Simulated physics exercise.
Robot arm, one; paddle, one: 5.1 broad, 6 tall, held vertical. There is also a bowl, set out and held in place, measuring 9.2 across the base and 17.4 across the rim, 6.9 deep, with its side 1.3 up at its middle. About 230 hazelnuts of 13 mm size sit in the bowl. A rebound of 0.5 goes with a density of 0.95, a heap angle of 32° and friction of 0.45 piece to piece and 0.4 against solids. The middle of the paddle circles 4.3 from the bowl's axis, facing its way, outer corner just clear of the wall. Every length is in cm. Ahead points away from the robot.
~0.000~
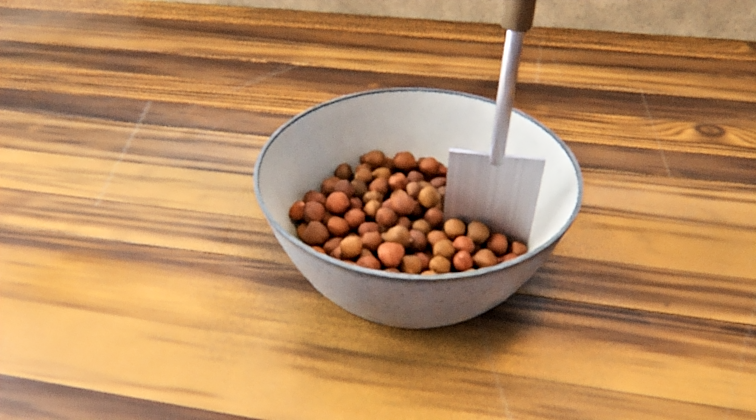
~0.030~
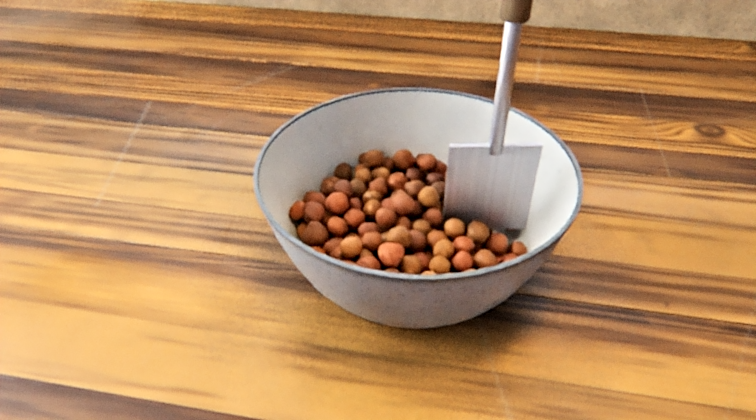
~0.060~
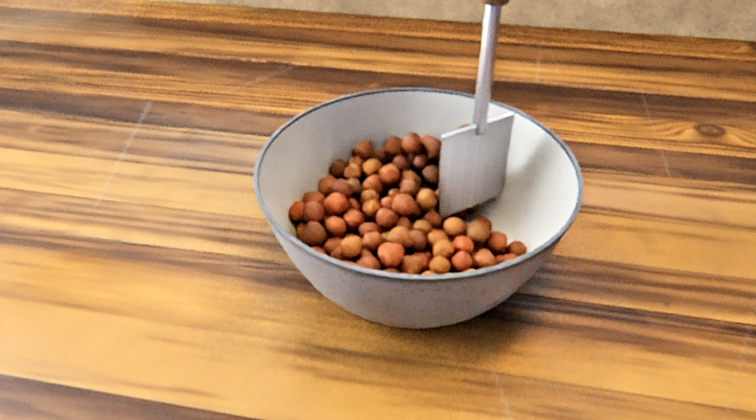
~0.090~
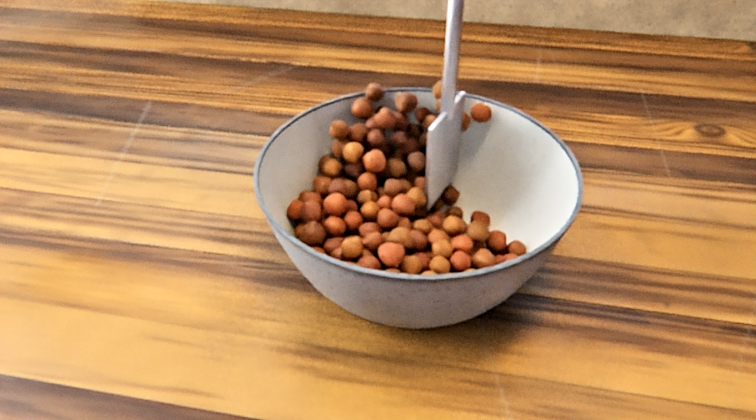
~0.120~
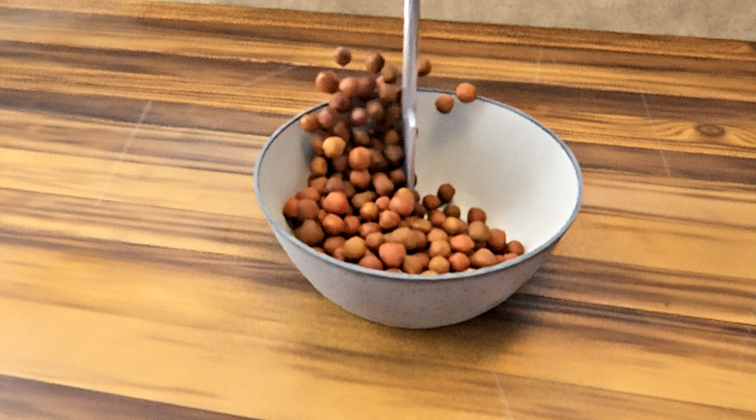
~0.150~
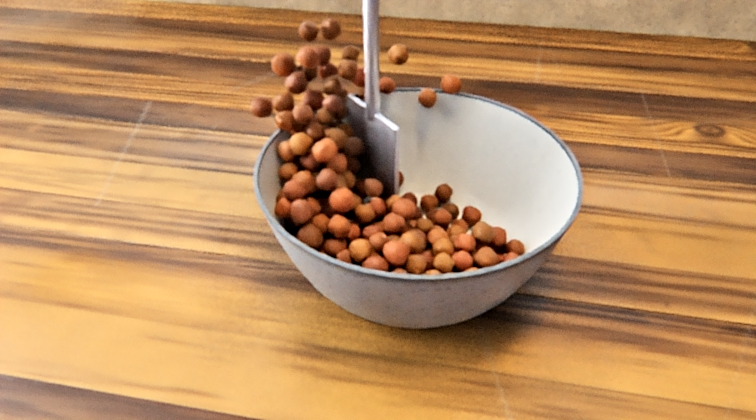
The clip shows a flat metal paddle sweeping leftward through a white bowl of small reddish-brown balls on a wooden table, turning as it goes, pushing them into a heap at the left and tossing several above the rim.
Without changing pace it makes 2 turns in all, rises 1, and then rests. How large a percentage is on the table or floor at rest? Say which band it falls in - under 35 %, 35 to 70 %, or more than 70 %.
It falls between 35 and 70 %.
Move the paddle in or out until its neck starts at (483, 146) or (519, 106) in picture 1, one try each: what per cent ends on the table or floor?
45 and 15 %.
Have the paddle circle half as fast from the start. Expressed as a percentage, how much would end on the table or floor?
It would come to around 15 percent.
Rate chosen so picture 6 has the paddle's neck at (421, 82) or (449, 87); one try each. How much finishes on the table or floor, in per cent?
First try: About 30 %; second try: About 20 %.
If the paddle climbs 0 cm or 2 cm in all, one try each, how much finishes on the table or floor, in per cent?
Some 50 and some 40 per cent.
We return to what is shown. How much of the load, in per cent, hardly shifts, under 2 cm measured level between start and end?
I'd guess close to 5 percent of the load.
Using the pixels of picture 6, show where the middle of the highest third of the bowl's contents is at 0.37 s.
Around pixel (507, 177).
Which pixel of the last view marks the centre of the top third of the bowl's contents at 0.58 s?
In the final view it lies at about (346, 251).
After 0.37 s, 1° round, highest piece 11 above the table; 162 in the bowl, 38 on the table or floor, 29 in flight or on the tool.
After 0.58 s, 226° round, highest piece 9 above the table; 141 in the bowl, 79 on the table or floor, 9 in flight or on the tool.
After 0.89 s, 0° round, highest piece 5 above the table; 127 in the bowl, 101 on the table or floor, 1 in flight or on the tool.
After 1.59 s, 0° round, highest piece 5 above the table; 127 in the bowl, 102 on the table or floor.
At rest, 127 in the bowl, 102 on the table or floor. That is 45 % on the table or floor.
